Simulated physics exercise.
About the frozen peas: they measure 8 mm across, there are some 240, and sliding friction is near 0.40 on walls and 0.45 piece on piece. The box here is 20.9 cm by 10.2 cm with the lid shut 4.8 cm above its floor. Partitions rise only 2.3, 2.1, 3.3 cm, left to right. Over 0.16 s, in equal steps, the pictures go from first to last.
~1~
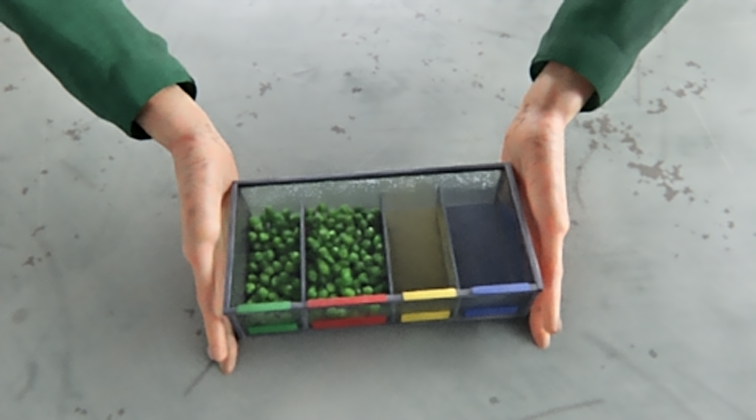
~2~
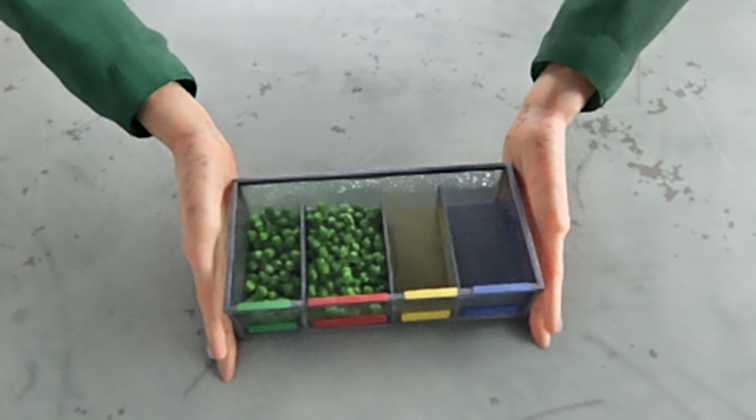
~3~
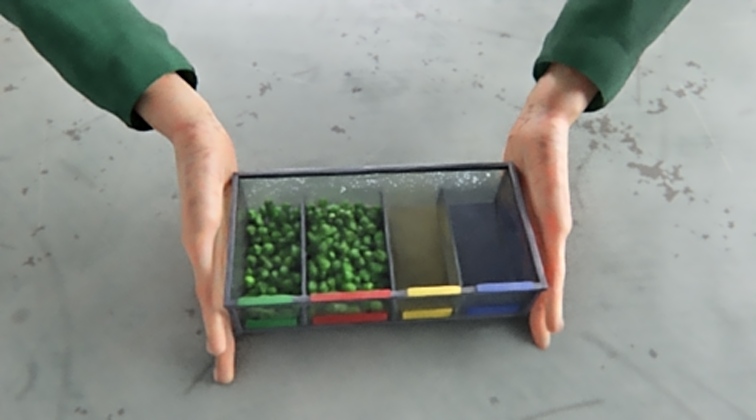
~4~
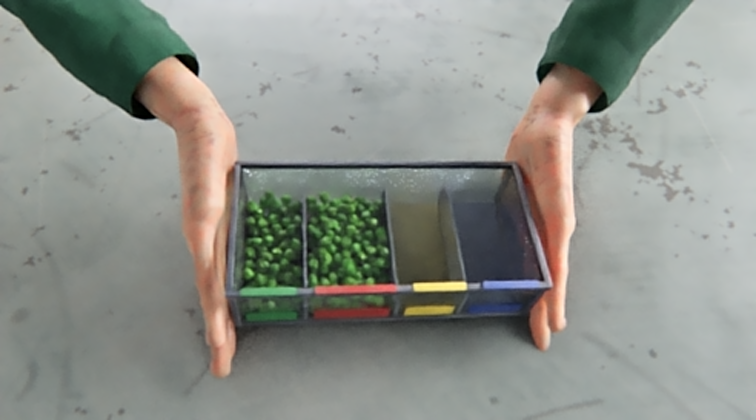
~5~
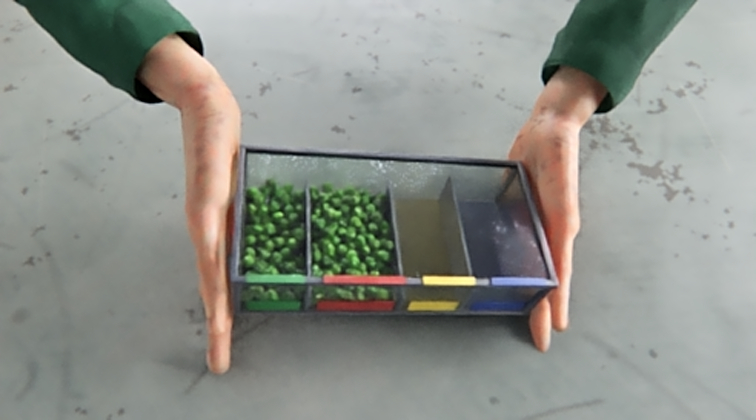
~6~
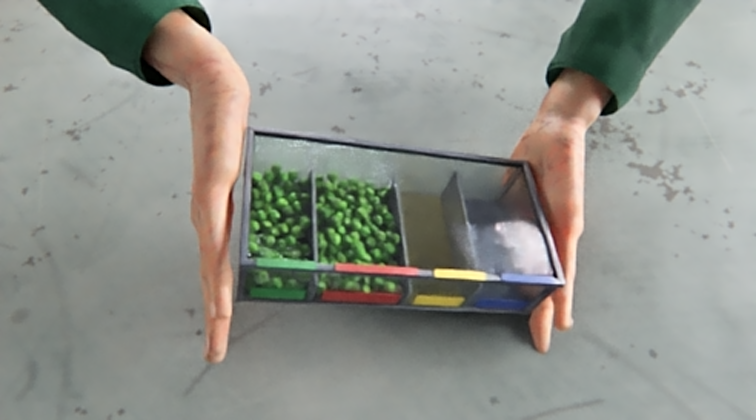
A clear lidded box with green peas in its two left compartments, marked green and red, tilts gradually as two green-sleeved hands raise its left side higher than its right, while the yellow- and blue-marked compartments hold no peas.
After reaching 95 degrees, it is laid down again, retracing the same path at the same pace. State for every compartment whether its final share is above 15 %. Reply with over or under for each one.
Red compartment: Under, blue compartment: Over, green compartment: Under, yellow compartment: Over.
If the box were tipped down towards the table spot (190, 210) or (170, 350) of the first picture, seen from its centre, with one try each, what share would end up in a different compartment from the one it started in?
That would be close to 45 per cent, then close to 45 per cent.
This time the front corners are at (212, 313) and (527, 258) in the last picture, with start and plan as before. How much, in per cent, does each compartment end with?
Red 10 %; blue 0 %; green 90 %; yellow 0 %.
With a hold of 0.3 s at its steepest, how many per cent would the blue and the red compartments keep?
Result - blue: 45 %, red: 0 %.
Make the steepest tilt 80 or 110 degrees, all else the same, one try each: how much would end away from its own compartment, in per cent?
First try: Around 65 %; second try: Around 100 %.
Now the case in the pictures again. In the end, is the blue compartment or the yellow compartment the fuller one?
That would be the blue compartment.
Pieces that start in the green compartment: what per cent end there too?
That comes out at about 0 percent.
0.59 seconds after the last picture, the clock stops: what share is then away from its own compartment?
45 percent.
Then, 0.59 s after the last picture, tilt 95 degrees; red 50 %, blue 10 %, green 20 %, yellow 20 %.
Then, 0.98 s after the last picture, tilt 41 degrees; red 5 %, blue 50 %, yellow 45 %.
Then, 1.45 s after the last picture, tilt 0 degrees; red 5 %, blue 50 %, yellow 40 %.
In the end, red 5 %, blue 50 %, green 0 %, yellow 40 %.
